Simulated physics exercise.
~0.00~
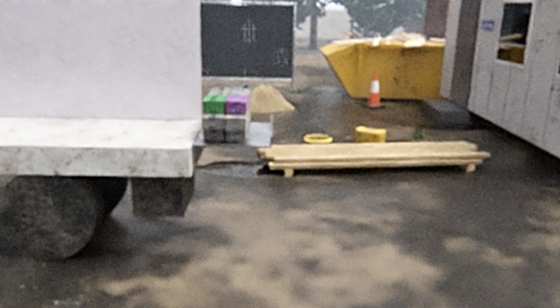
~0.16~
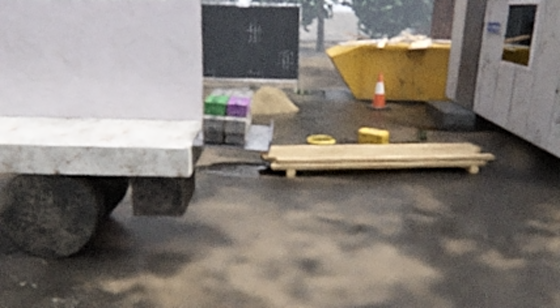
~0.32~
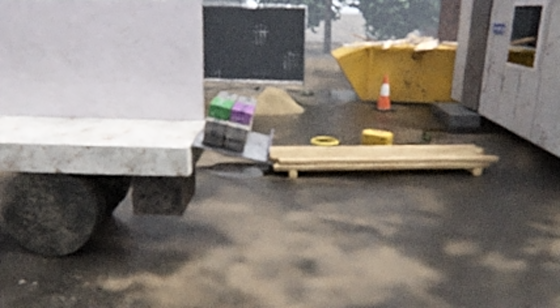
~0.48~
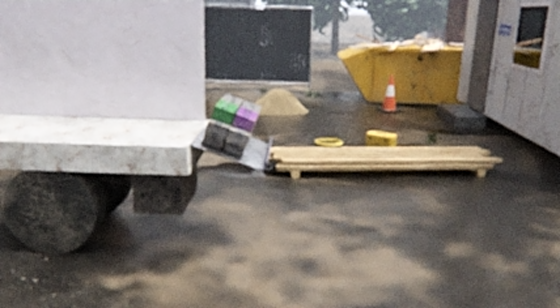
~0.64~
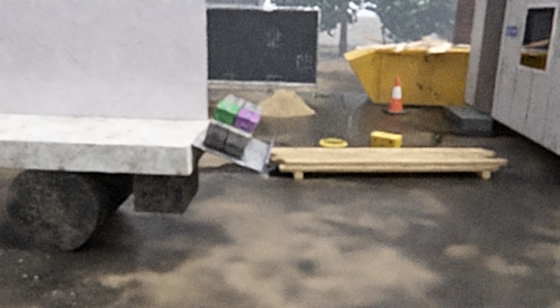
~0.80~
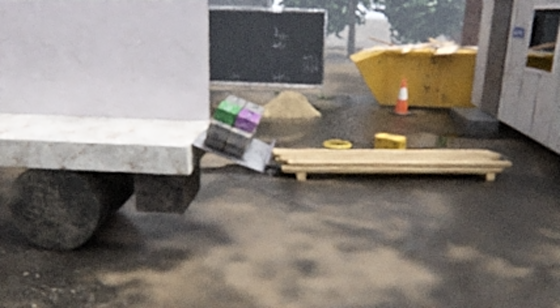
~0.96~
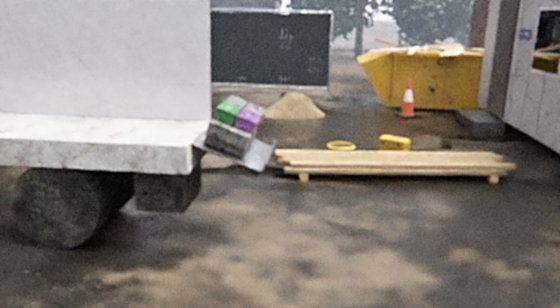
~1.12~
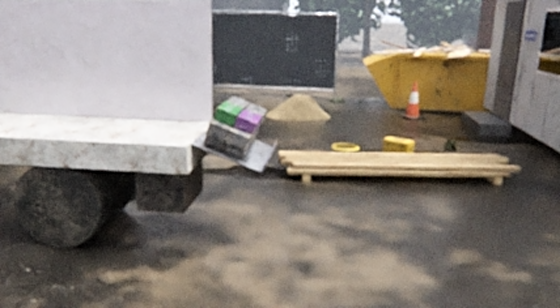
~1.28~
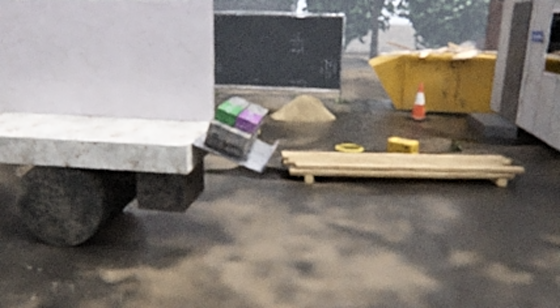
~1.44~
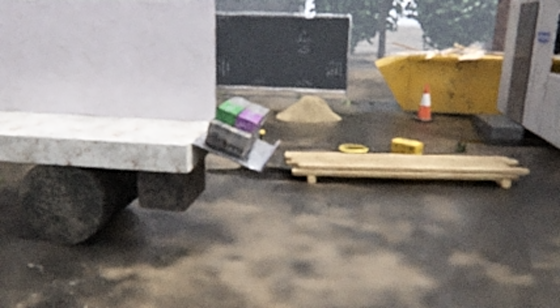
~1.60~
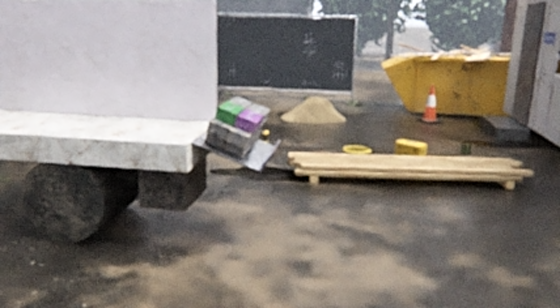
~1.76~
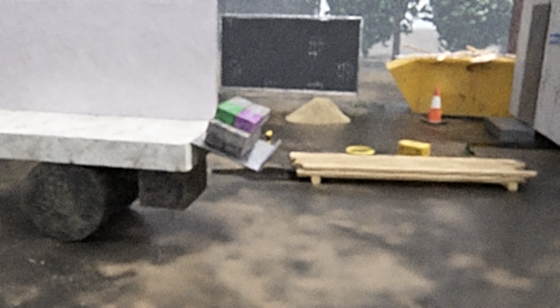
A stack of boxes with green and purple ones on top tilted to the right as the platform behind a parked lorry dipped, then stopped at a slant with the boxes still resting on it, while the view drifted slightly sideways across the wet yard.
